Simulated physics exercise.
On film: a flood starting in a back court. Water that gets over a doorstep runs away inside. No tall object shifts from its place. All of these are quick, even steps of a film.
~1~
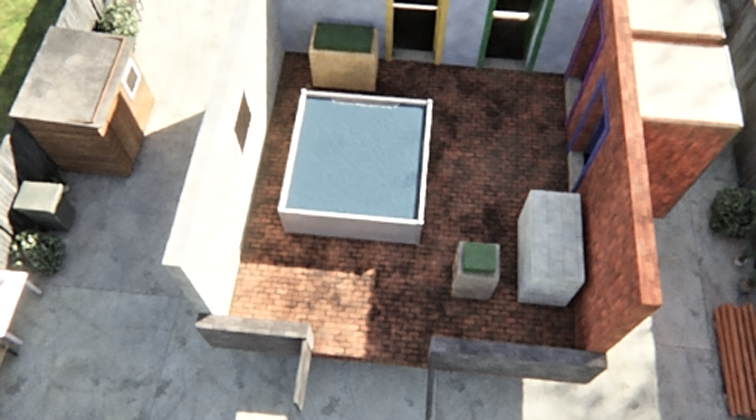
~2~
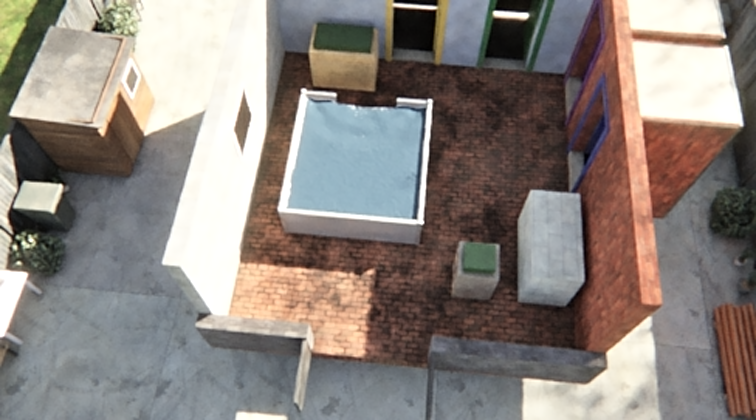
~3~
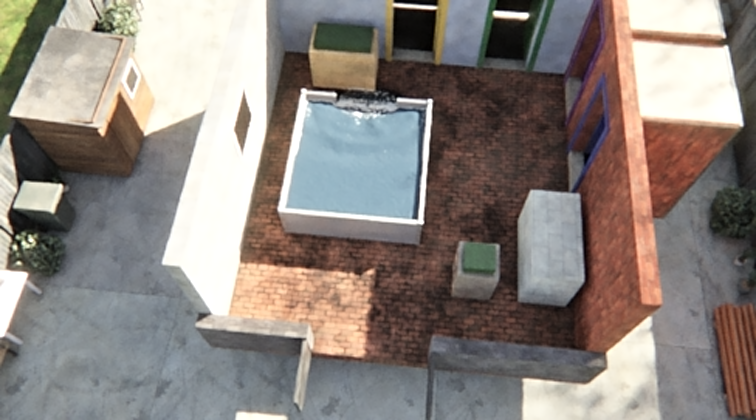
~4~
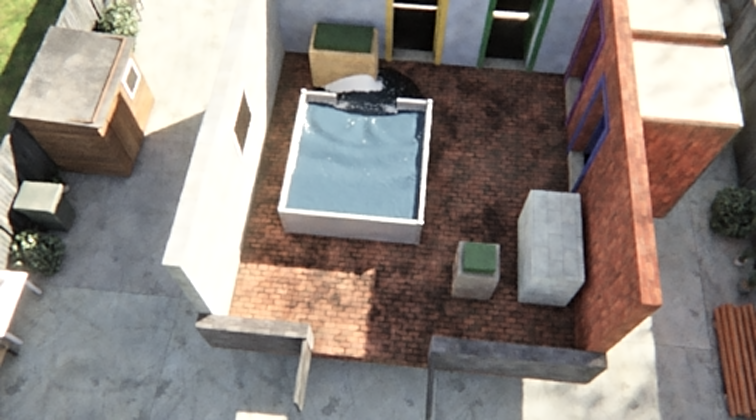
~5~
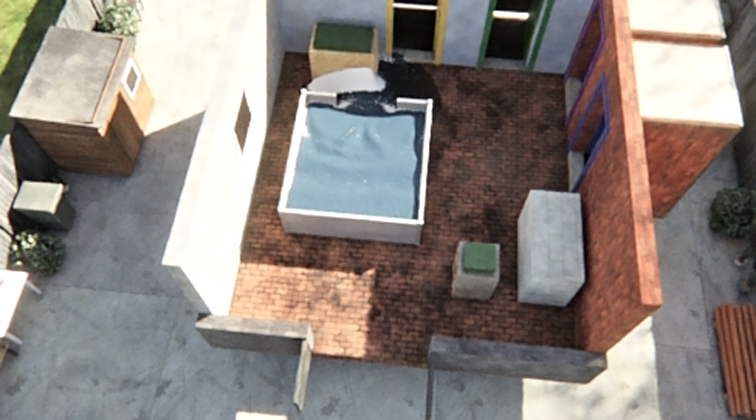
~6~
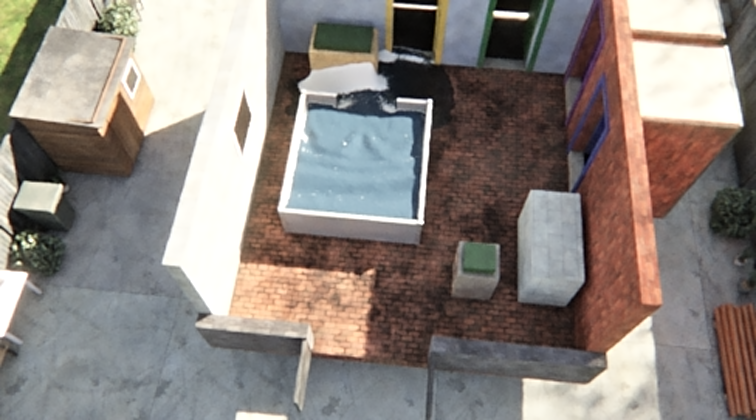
A white-walled tank of water opens at its far side and water pours onto the brick courtyard.
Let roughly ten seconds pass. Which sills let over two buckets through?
One by one: The yellow door will most likely go past the limit; the green door will most likely go past the limit; the blue door will most likely keep inside the limit; the purple door will most likely keep inside the limit.
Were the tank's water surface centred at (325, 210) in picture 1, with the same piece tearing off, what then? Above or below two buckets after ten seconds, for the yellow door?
As far as I can tell, the yellow door gets swamped.
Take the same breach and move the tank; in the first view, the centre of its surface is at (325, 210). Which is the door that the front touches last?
Last of all, the door marked blue.
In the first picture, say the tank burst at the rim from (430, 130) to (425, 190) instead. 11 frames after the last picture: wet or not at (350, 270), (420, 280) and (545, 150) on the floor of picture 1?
Taken in turn they're unwetted, unwetted and swamped.
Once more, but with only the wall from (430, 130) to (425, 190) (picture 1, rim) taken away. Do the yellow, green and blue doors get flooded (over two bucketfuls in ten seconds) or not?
Checking each one, yellow door crosses the line, then green door crosses the line, then blue door crosses the line.
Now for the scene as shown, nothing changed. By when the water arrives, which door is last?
The blue-painted one.
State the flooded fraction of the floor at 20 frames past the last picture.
Around 50 percent of it.
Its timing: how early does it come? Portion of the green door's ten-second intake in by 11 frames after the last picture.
Around 10 percent.
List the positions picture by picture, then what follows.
The first picture shows still water in the tank at (359, 156).
In the second picture, the front is at a hidden place, out from the gap on the tank's far side.
In the third picture, the front is at (346, 90), out from the gap on the tank's far side.
In the fourth picture, water pours out on the tank's far side and has run to (387, 70).
In the fifth picture, the front is at (412, 63), out from the gap on the tank's far side.
In the sixth picture, the front is at (441, 66), out from the gap on the tank's far side.
A moment on, water covers 20 % of the floor; the yellow door far over two buckets in, the green door wet at the sill, nothing in, the blue door not reached, the purple door not reached.
Next, water covers 35 % of the floor; the yellow door far over two buckets in, the green door under two buckets in, the blue door not reached, the purple door wet at the sill, nothing in.
Then, water covers 50 % of the floor; the yellow door far over two buckets in, the green door over two buckets in, the blue door wet at the sill, nothing in, the purple door wet at the sill, nothing in.
Later, water covers 90 % of the floor; the yellow door far over two buckets in, the green door over two buckets in, the blue door wet at the sill, nothing in, the purple door wet at the sill, nothing in.
In the end, water covers 100 % of the floor; the yellow door far over two buckets in, the green door over two buckets in, the blue door wet at the sill, nothing in, the purple door wet at the sill, nothing in.
